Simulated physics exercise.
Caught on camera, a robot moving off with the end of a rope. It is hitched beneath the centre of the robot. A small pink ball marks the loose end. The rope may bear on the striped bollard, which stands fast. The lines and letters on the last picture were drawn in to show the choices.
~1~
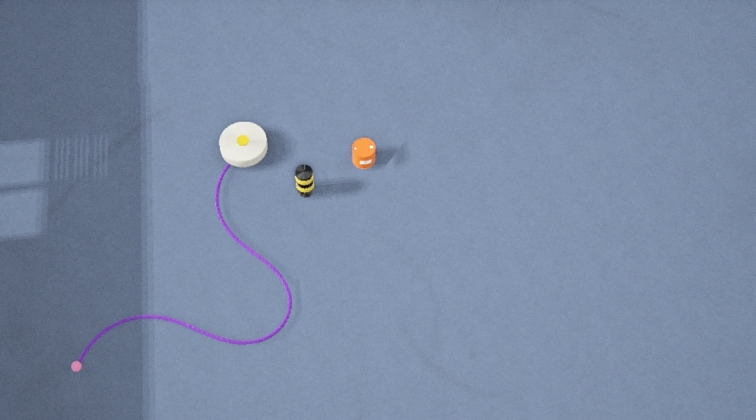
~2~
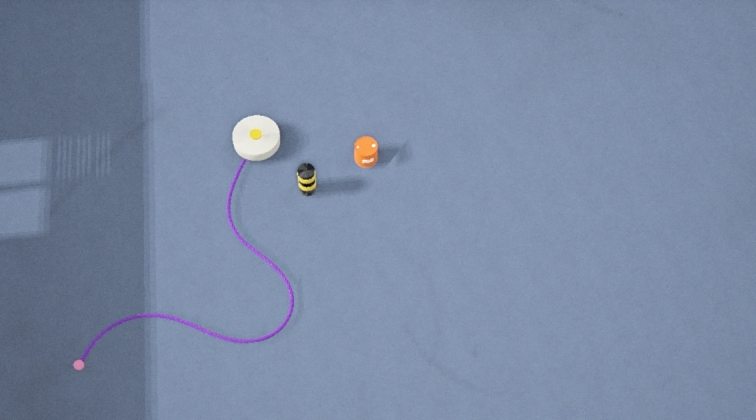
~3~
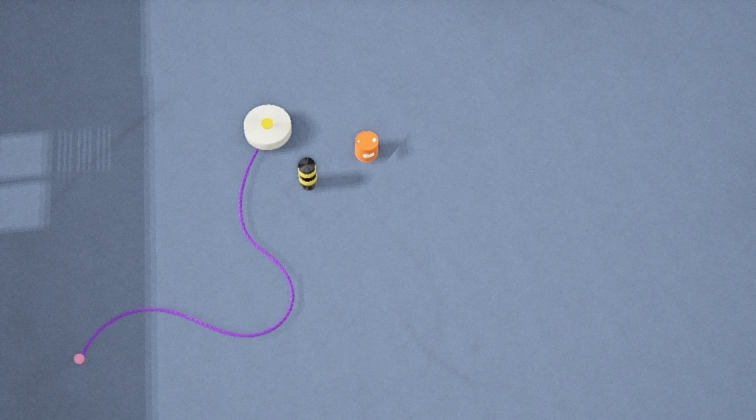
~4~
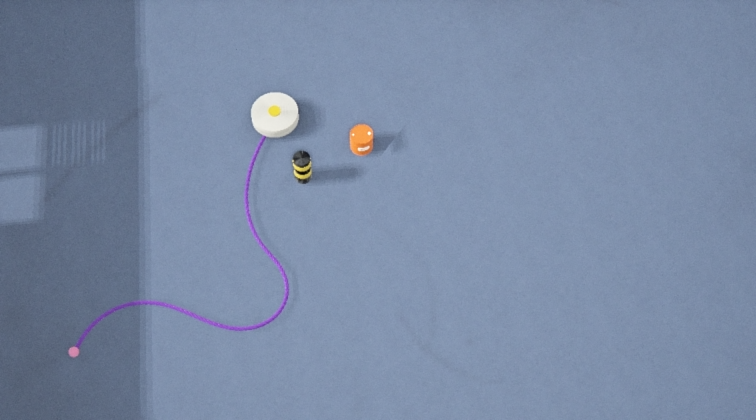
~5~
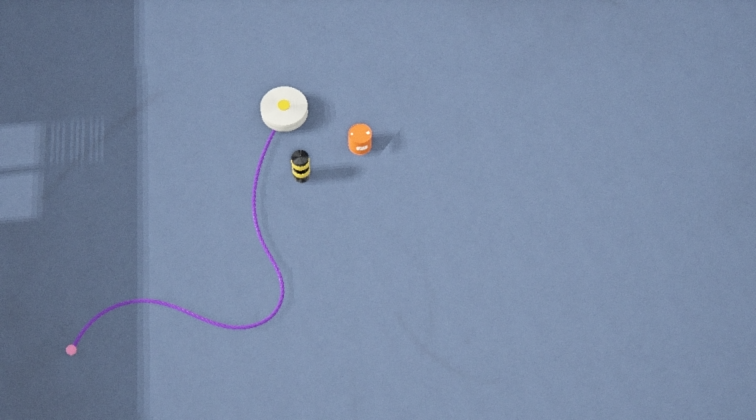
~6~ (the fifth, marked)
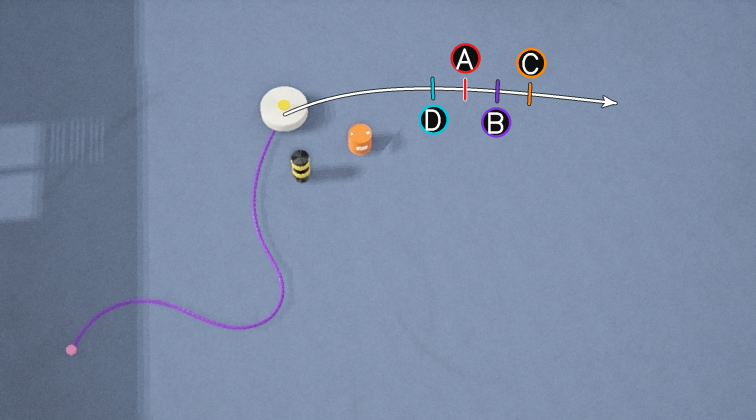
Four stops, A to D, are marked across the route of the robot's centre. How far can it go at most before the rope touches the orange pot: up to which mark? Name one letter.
Stop at D.
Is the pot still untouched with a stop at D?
Yes.
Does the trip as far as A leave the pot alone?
For that mark, no.
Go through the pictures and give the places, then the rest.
Free end (76, 366); orange pot (364, 153); bollard (305, 181), in the first picture.
Robot (257, 139); orange pot (366, 152), in the second picture.
Robot (268, 128); free end (79, 359), in the third picture.
Robot (275, 116); bollard (303, 168), in the fourth picture.
Robot (284, 110); orange pot (360, 139); bollard (301, 167); free end (71, 350), in the fifth picture.
On the copy, A at (465, 89); B at (497, 91); C at (530, 94); D at (433, 88); the route from (285, 114) via (448, 89) to (616, 103).
On D. First, robot (335, 93), middle of the rope (263, 288), free end (71, 350).
Then, robot (388, 85), middle of the rope (261, 250), free end (71, 350).
Finally, robot (433, 84), middle of the rope (261, 213), free end (73, 346); only the bollard has been touched, if anything.
By contrast, A brings the rope against the pot; B brings the rope against the pot; C brings the rope against the pot.
